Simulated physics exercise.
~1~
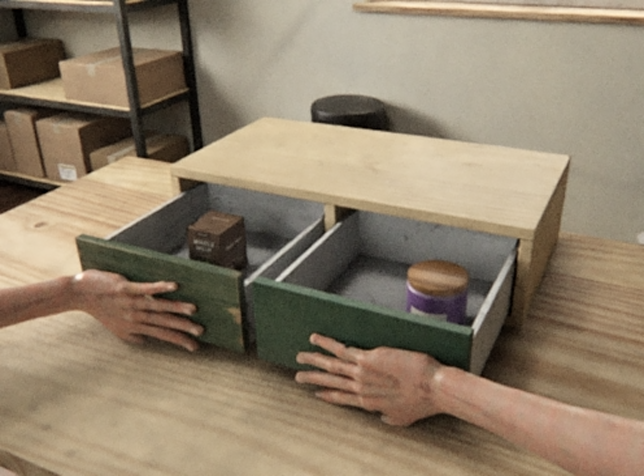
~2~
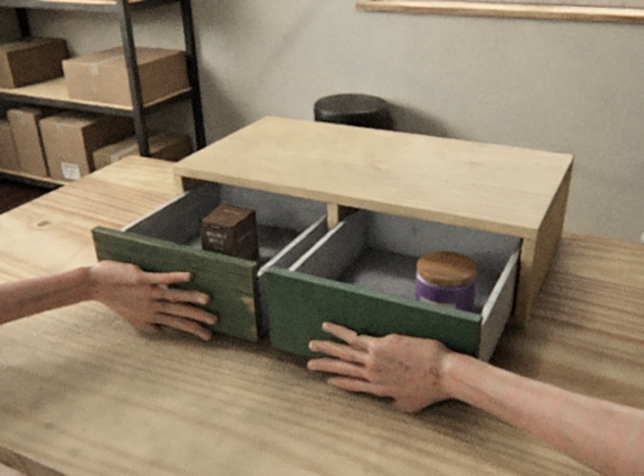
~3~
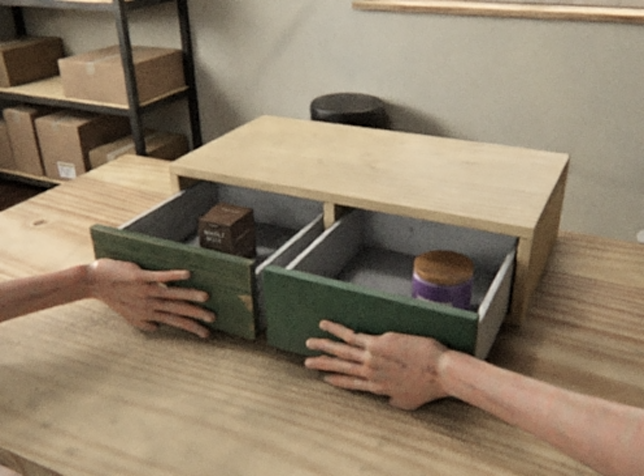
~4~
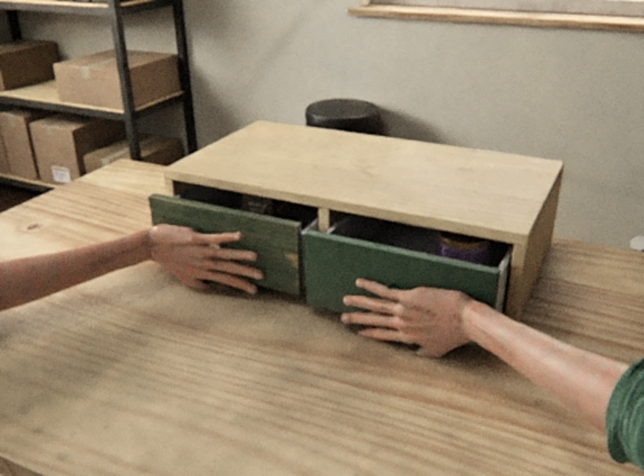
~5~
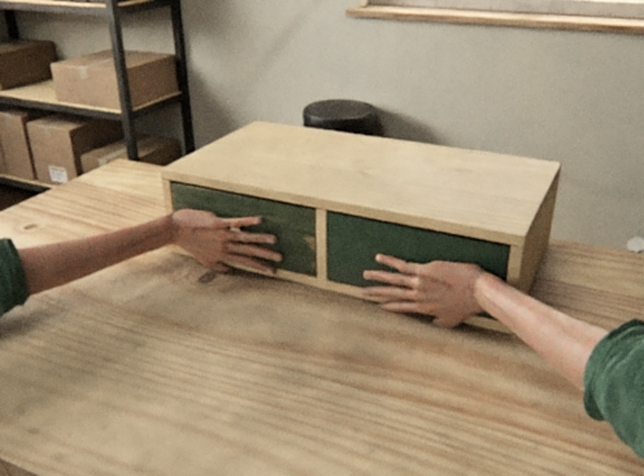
Two hands push a pair of green drawers holding a carton and jar fully shut.
